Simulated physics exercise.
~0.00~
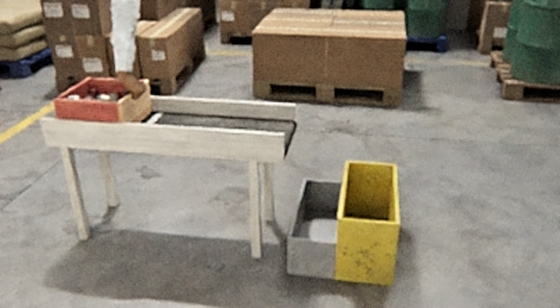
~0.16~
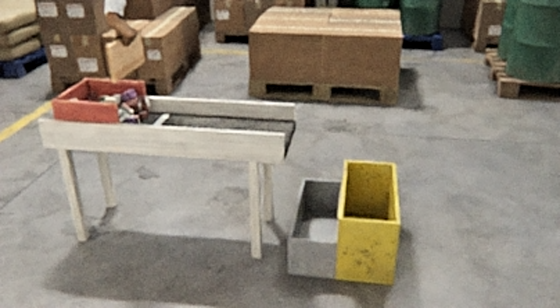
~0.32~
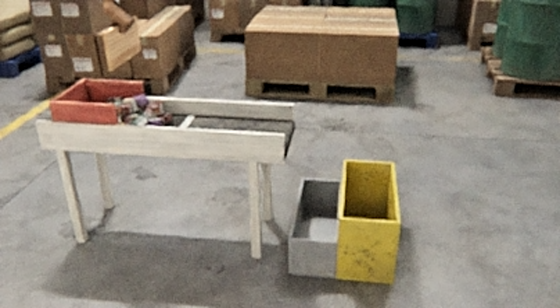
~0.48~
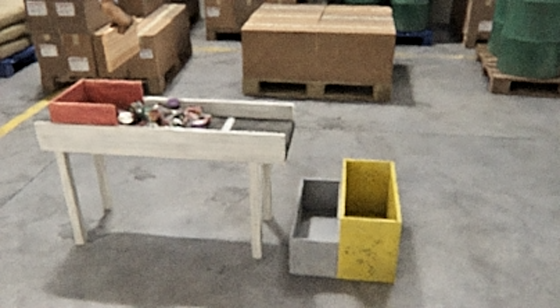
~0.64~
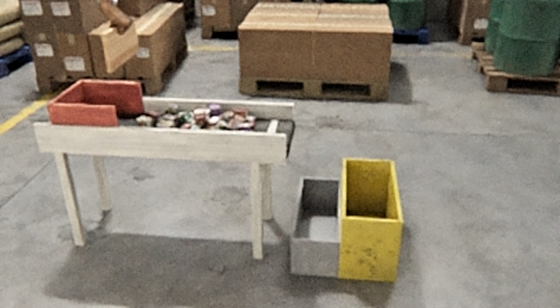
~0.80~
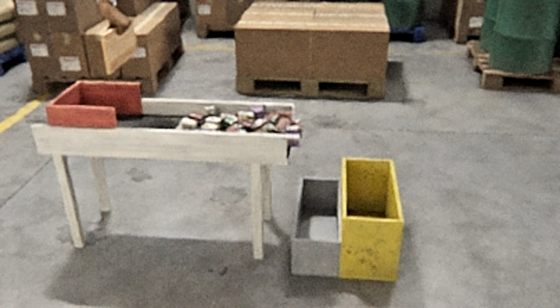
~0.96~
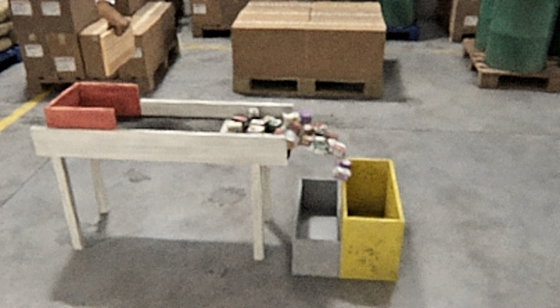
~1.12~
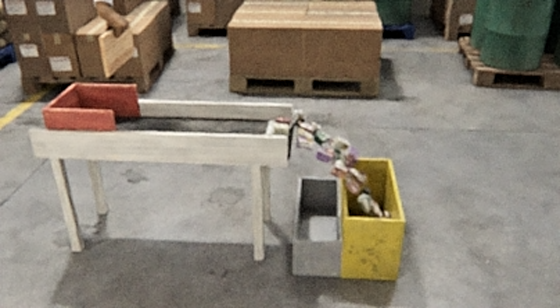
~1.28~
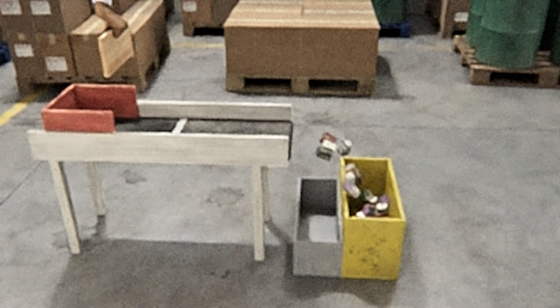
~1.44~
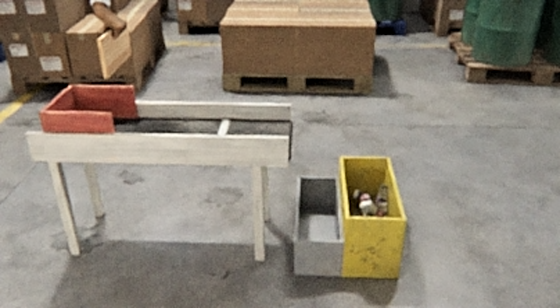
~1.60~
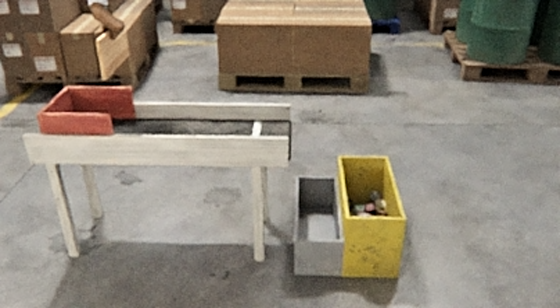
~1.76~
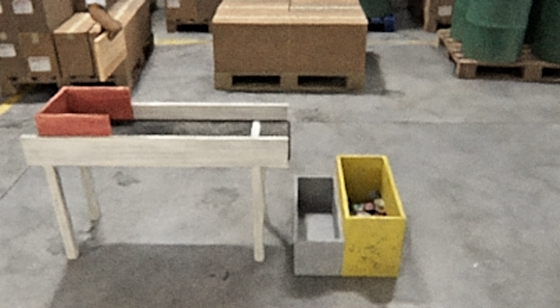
At the start, a red pen of small cartons sits behind a closed gate at the left end of a white-sided conveyor, with a grey bin and a taller yellow box on the floor to the right. The gate lifts, and the dark belt carries the loose, multicoloured pieces rightward in a spreading heap. Reaching the end, they spill off in a stream, arc over the grey bin and drop into the yellow box. The last few tumble in after them, leaving the belt clear. Finally the cartons lie settled inside the yellow box, with the grey bin empty and none visible on the floor.
